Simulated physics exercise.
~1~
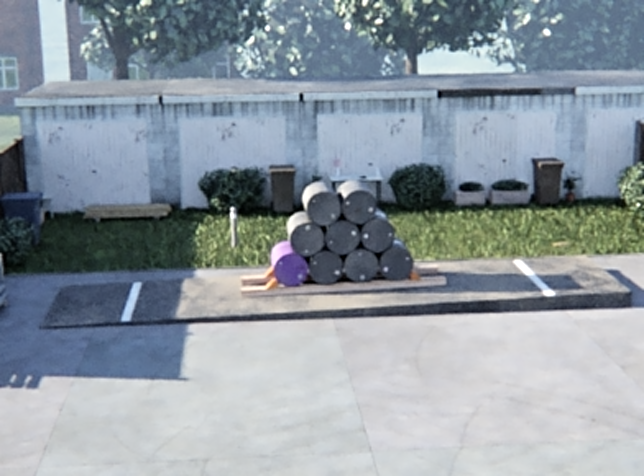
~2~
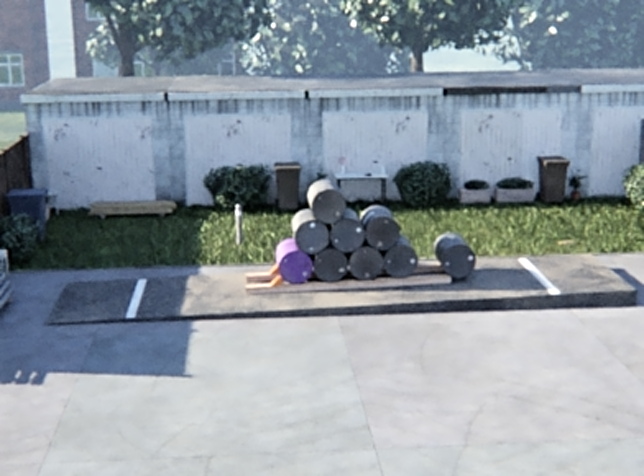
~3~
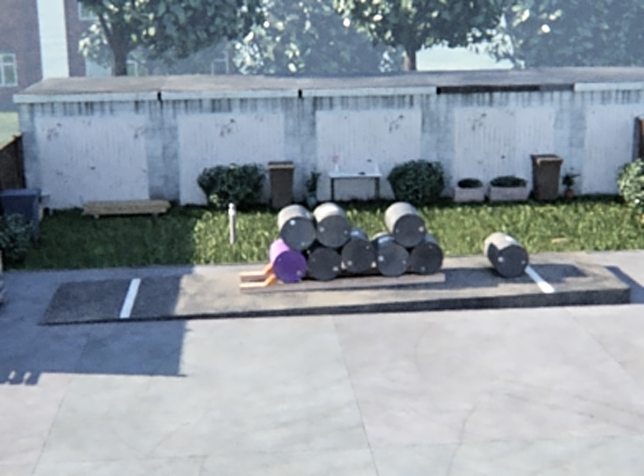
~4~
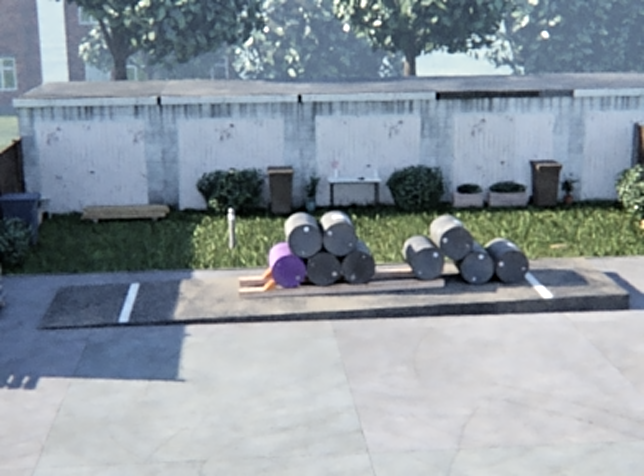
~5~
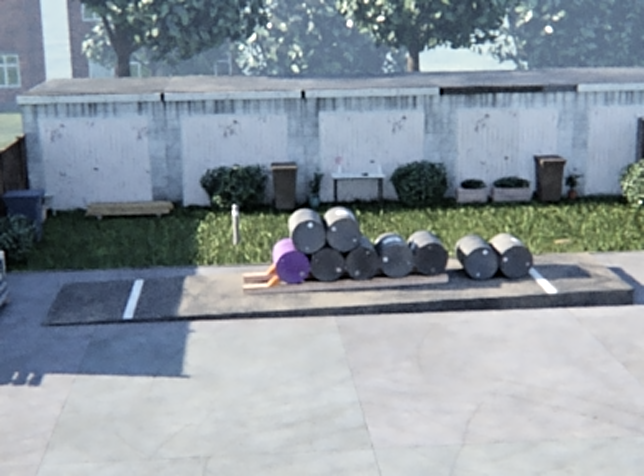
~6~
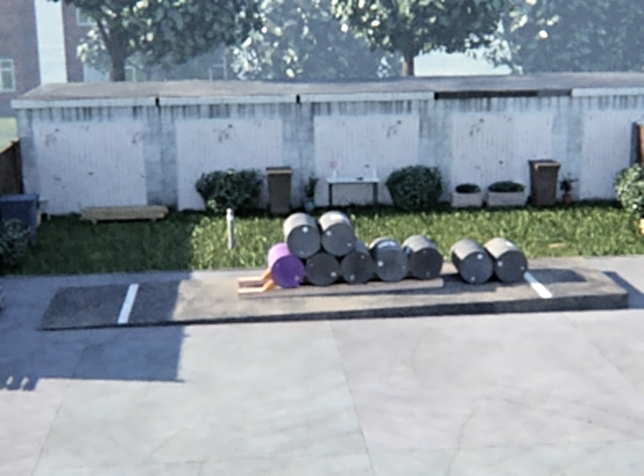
On a paved yard in front of a row of pale, weathered garages, nine drums lie end-on in a pyramid on low bearers, the lower left one purple and the others dark grey. The right side gives way, and one grey drum rolls off the bearers to the right. It stops near the right white line as the upper drums shift and drop. More grey drums spread rightward, one riding on top of others before settling down. At the end, two grey drums rest beside the line, while the purple one still sits at the left of the remaining stack.
